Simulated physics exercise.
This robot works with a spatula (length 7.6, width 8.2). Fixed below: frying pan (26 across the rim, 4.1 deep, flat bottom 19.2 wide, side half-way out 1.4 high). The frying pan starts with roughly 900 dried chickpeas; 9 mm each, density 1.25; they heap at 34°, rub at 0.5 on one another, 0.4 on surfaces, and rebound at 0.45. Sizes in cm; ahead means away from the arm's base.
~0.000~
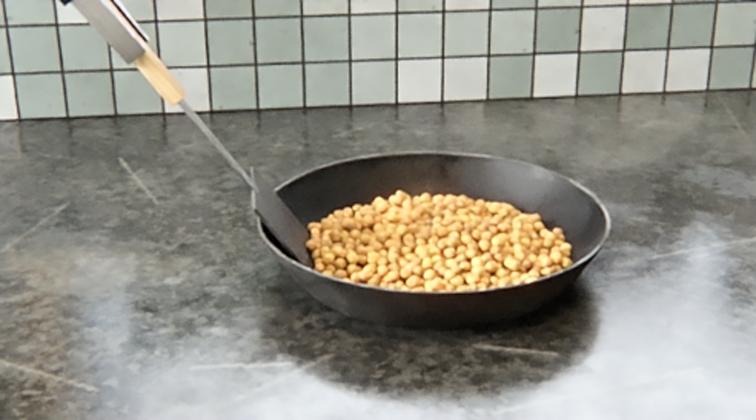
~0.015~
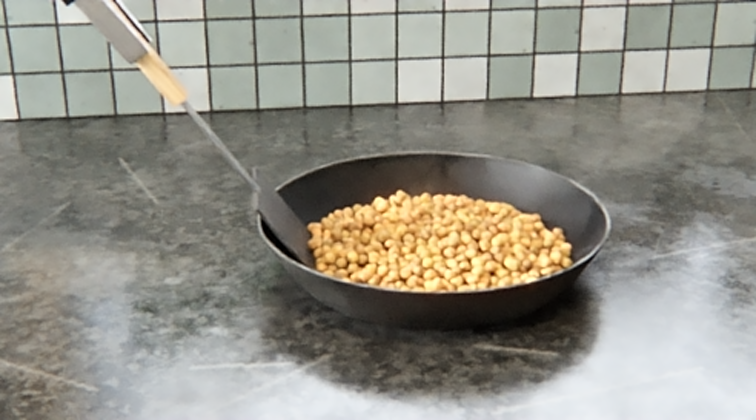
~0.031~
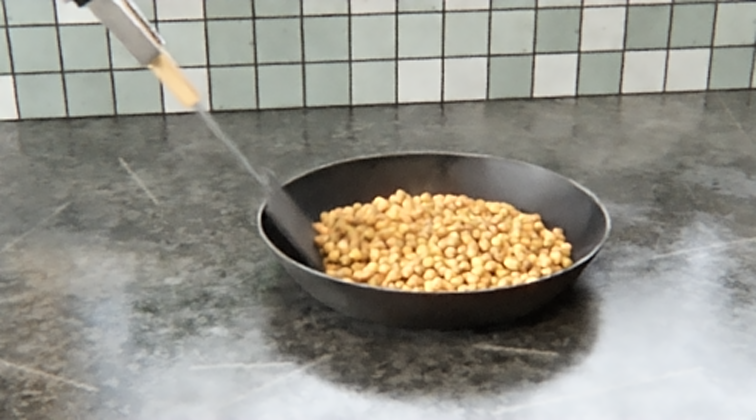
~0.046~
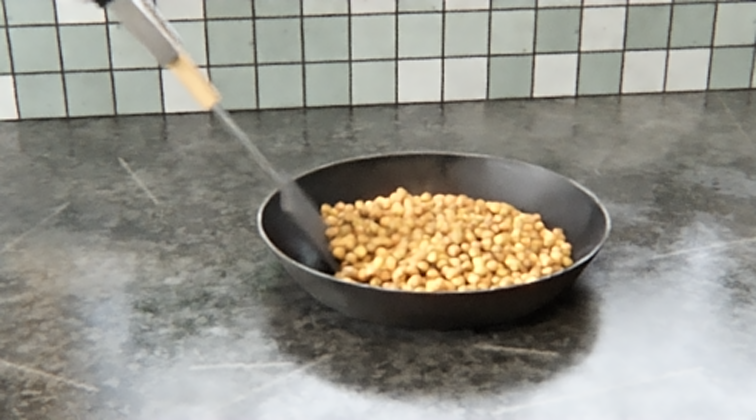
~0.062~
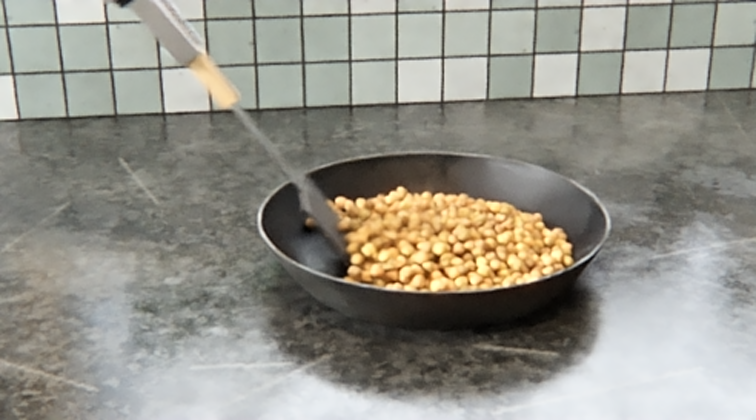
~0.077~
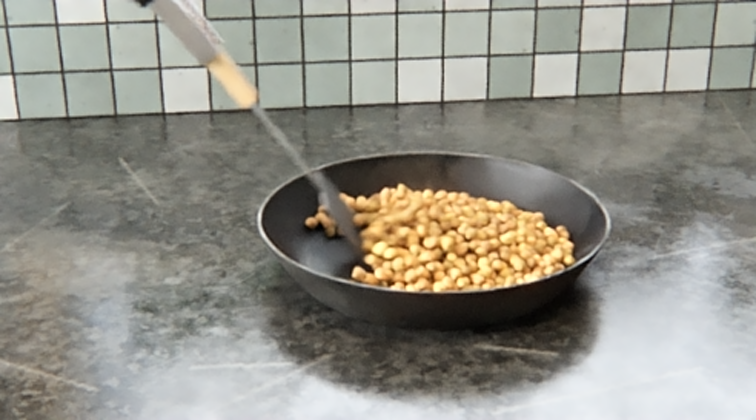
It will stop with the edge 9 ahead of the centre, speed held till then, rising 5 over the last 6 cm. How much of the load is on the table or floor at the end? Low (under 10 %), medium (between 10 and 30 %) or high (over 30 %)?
On the table or floor the share is medium, between 10 and 30 %.
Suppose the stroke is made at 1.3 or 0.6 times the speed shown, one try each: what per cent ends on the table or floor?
About 20 and 5 per cent.
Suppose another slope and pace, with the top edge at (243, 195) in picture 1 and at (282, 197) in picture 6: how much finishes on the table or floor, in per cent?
Some 5 per cent.
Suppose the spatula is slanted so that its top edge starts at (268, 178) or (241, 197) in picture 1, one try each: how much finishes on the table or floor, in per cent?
About 15 and 20 per cent.
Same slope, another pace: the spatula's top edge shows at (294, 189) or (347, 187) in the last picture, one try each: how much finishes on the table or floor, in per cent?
About 5 and 20 per cent.
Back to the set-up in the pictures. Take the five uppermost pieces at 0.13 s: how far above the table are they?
Roughly 5 cm.
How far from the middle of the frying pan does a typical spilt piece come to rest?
About 34 cm.
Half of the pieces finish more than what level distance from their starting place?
Some 3 cm.
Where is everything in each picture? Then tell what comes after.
In the first picture, the spatula top edge at (253, 187), sloping 55°; upper third of the load around (430, 241), from x 310 to 565, top at y 195; 900 in the frying pan.
In the second picture, the spatula top edge at (255, 187), sloping 55°; upper third of the load around (430, 241), from x 315 to 565, top at y 195.
In the third picture, the spatula top edge at (266, 189), sloping 55°; upper third of the load around (423, 241), from x 315 to 565, top at y 195.
In the fourth picture, the spatula top edge at (284, 189), sloping 55°; upper third of the load around (417, 238), from x 310 to 565, top at y 195.
In the fifth picture, the spatula top edge at (303, 189), sloping 55°; upper third of the load around (420, 233), from x 310 to 570, top at y 190.
In the sixth picture, the spatula top edge at (321, 188), sloping 55°; upper third of the load around (424, 230), from x 310 to 570, top at y 190; 900 in the frying pan.
After 0.13 s, sloping 55°, highest piece 5 above the table; 900 in the frying pan.
After 0.18 s, sloping 55°, highest piece 6 above the table; 900 in the frying pan.
After 0.41 s, sloping 55°, highest piece 5 above the table; 768 in the frying pan, 128 on the table or floor, 4 on the blade or in flight.
After 1.46 s, sloping 55°, highest piece 5 above the table; 768 in the frying pan, 132 on the table or floor.
In the end, 768 in the frying pan, 132 on the table or floor. That is 15 % on the table or floor.
